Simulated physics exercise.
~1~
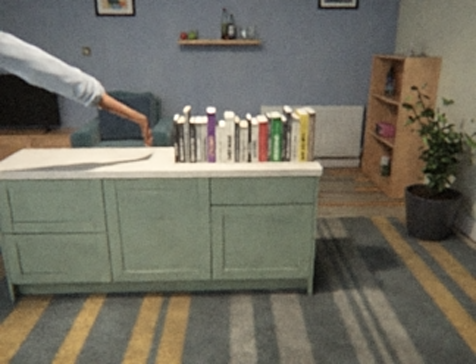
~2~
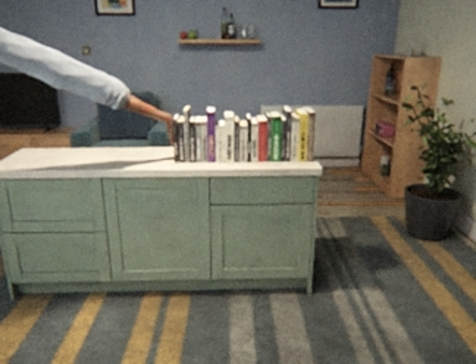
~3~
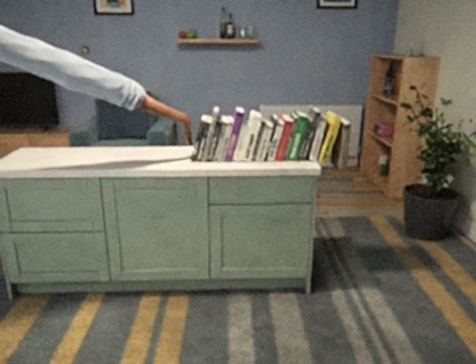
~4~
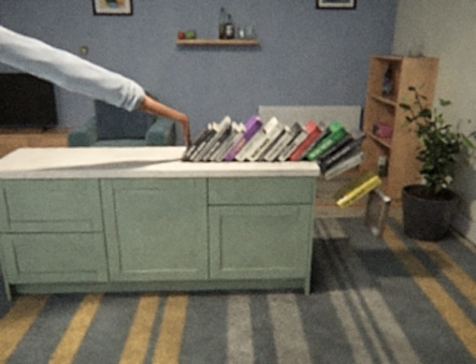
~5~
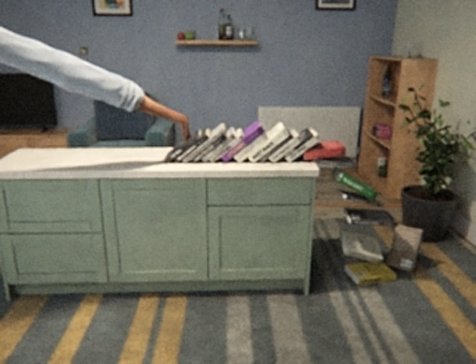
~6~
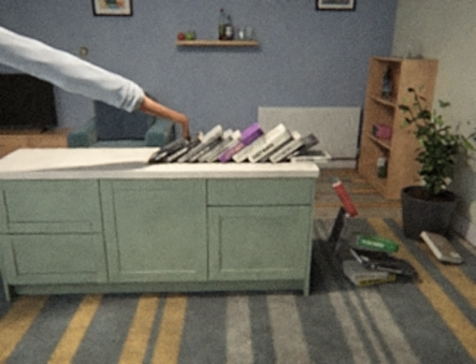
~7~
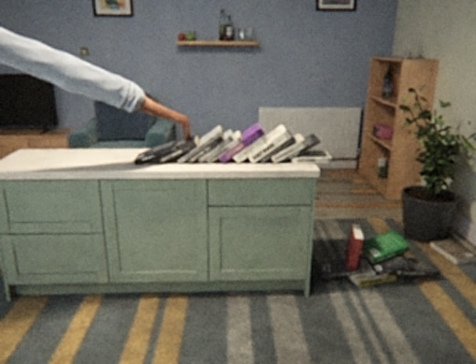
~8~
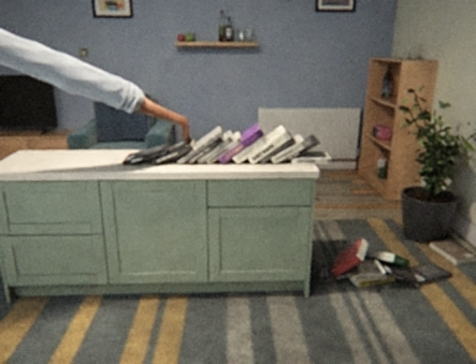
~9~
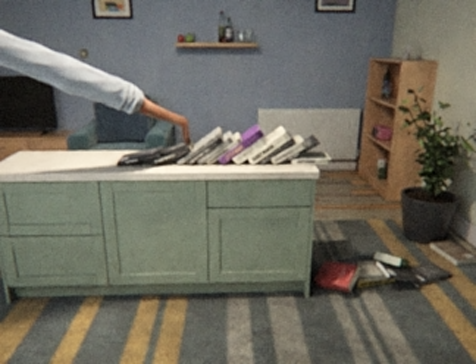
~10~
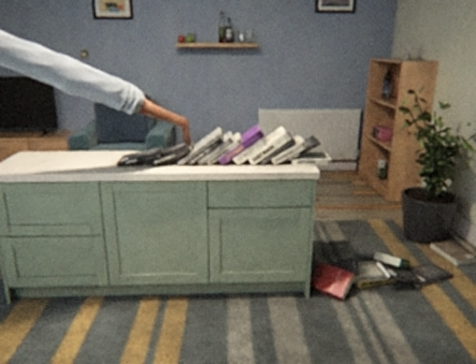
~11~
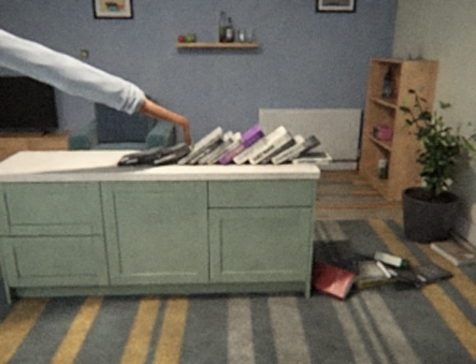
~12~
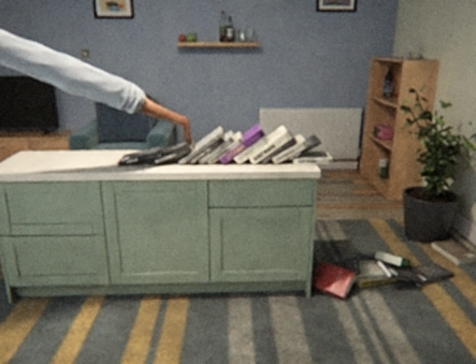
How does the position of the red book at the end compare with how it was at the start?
At the start the red book stands upright in the row on the worktop. By the end it is lying on its side on the floor, to the right of the cabinet.
Row of upright books toppling rightward as a hand pushes one end, several falling to the floor, the rest left leaning on the worktop.
